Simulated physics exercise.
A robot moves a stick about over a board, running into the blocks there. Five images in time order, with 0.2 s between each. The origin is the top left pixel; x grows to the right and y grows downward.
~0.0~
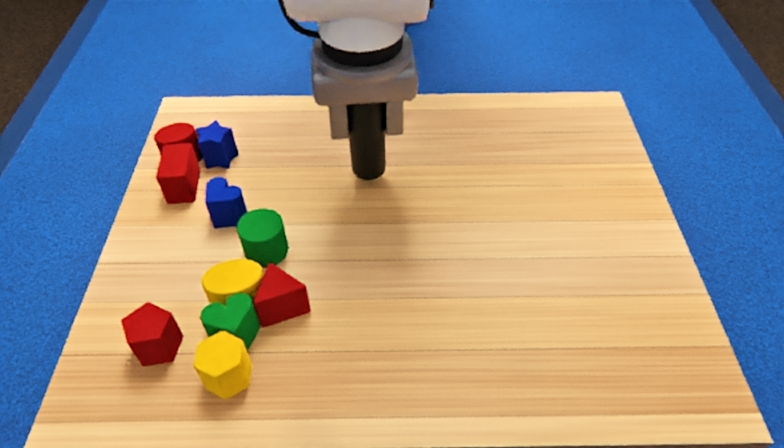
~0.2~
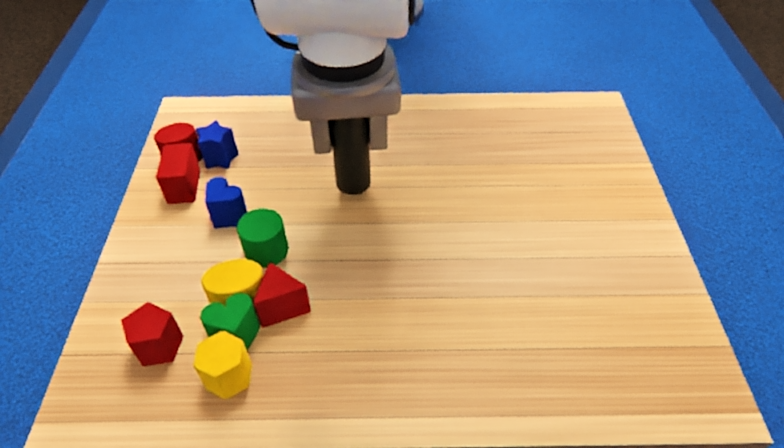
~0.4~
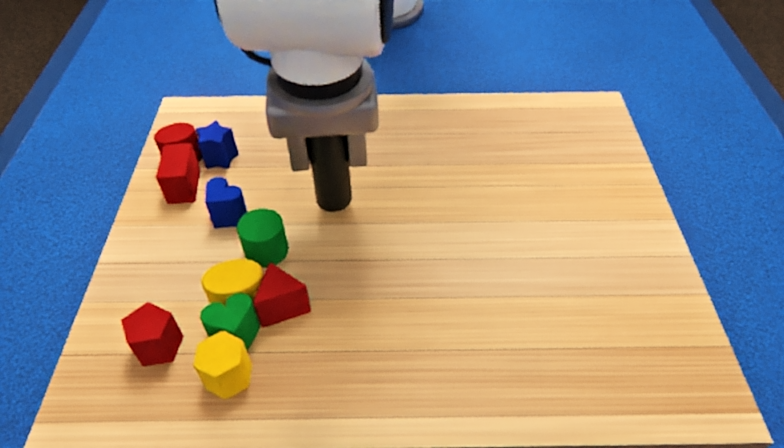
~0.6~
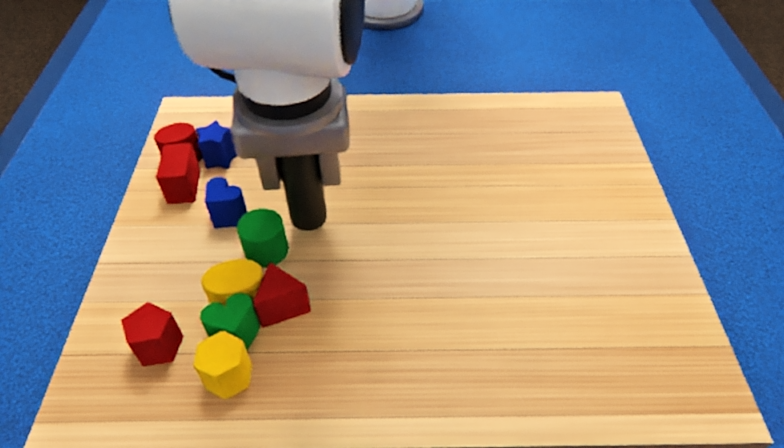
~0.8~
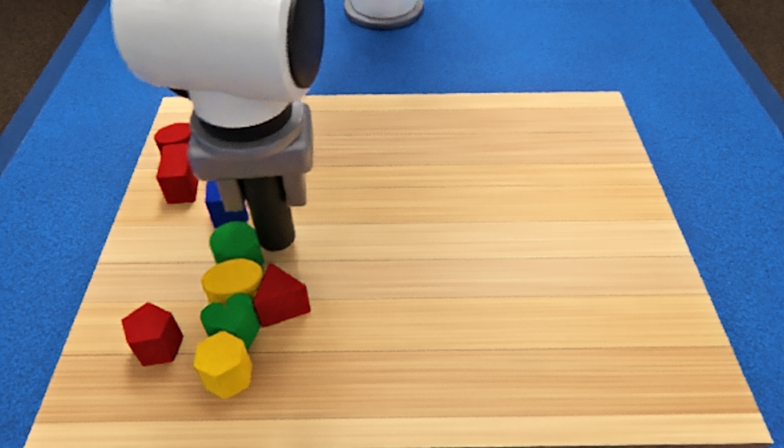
A light wooden board on a blue surface is seen from above at an angle by a still camera. Red, blue, green and yellow blocks sit scattered along its left side, with a white and grey robot arm holding a black stick near the top. The stick glides down and left over bare wood, then pushes the green cylinder left, just above the yellow oval block.
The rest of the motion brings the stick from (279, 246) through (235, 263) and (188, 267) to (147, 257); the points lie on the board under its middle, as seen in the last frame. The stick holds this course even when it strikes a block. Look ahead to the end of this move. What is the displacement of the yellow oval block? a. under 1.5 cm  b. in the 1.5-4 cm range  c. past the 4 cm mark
That would be a.
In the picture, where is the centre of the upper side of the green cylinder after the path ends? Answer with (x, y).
The middle of its top is at (136, 273).
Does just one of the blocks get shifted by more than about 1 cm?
Short answer: Yes.
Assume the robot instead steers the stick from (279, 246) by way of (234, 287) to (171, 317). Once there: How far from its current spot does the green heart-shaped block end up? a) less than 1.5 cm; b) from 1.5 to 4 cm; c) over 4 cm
b.
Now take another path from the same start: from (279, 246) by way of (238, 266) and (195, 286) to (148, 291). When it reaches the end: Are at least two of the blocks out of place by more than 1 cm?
Short answer: No.
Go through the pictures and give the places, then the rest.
Tip of the stick at (369, 169), middles of tops, yellow oval block at (232, 275), green cylinder at (260, 224), in the first picture.
Stick at (354, 183), nothing pushed, in the second picture.
Stick at (334, 199), nothing pushed, in the third picture.
Stick at (309, 217), nothing pushed, in the fourth picture.
Stick at (277, 237), yellow oval block at (232, 275), green cylinder at (232, 238), in the fifth picture.
The first path, step by step. One third of the way, stick at (232, 254); green cylinder at (183, 257).
Two thirds of the way, stick at (184, 258); green cylinder at (142, 271).
At the end, stick at (142, 247); yellow oval block unmoved; green cylinder at (136, 273).
